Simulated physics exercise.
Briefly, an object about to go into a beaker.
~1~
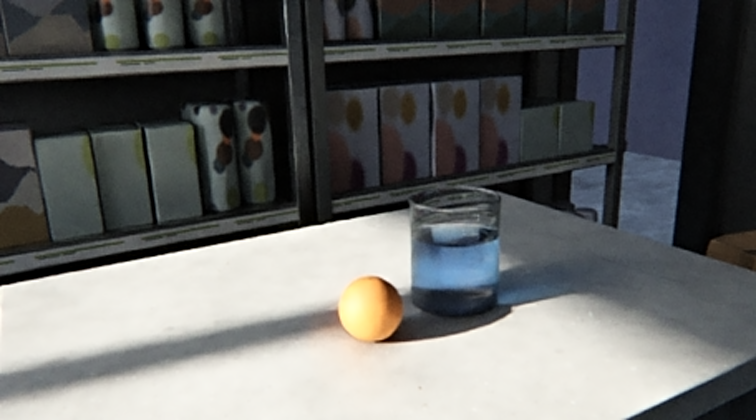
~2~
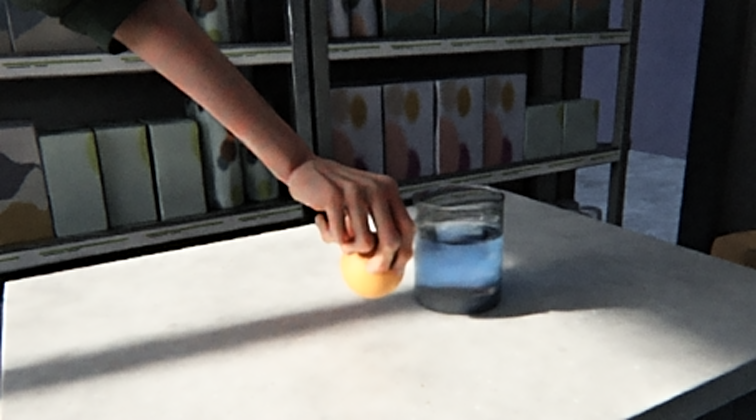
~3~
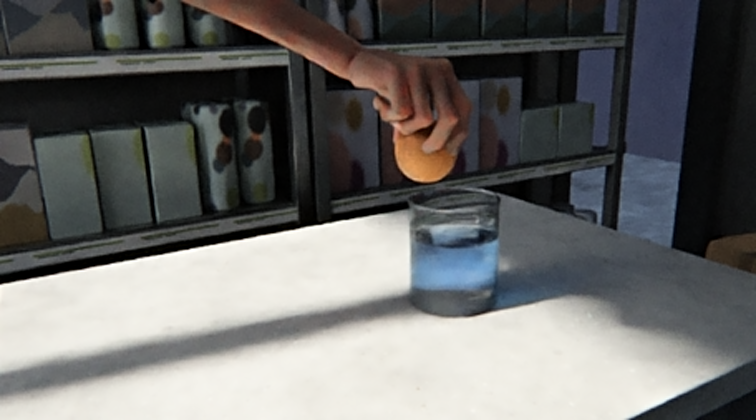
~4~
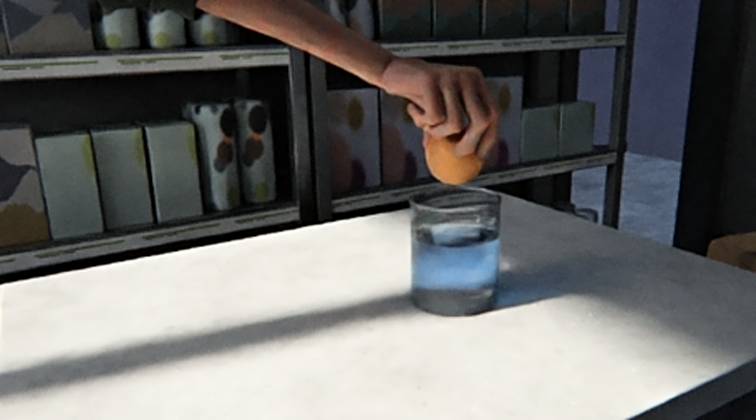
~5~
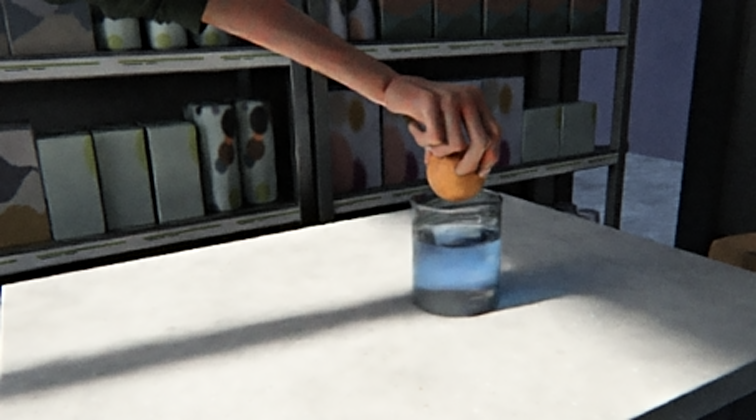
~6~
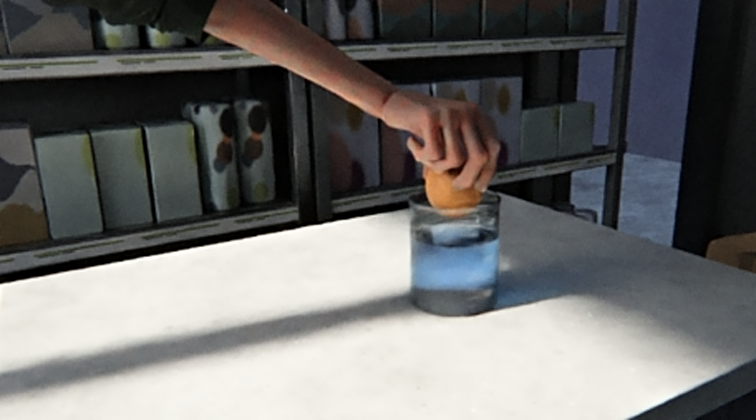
At a pale tabletop before shelves of boxes, a hand picking up an orange ball and lowering it into a beaker's mouth.
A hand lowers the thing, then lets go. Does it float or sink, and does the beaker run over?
Thing: Never goes under; beaker: Never spills.
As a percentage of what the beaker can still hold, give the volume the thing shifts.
Some 40 per cent, by my count.
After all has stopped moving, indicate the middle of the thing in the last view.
About (454, 234).
A moment on, the orange enters the dyed water; the beaker is about three quarters full.
Further on, the orange comes up again; the beaker is about three quarters full.
When it is over, the orange is afloat; the beaker is about three quarters full; none went over.
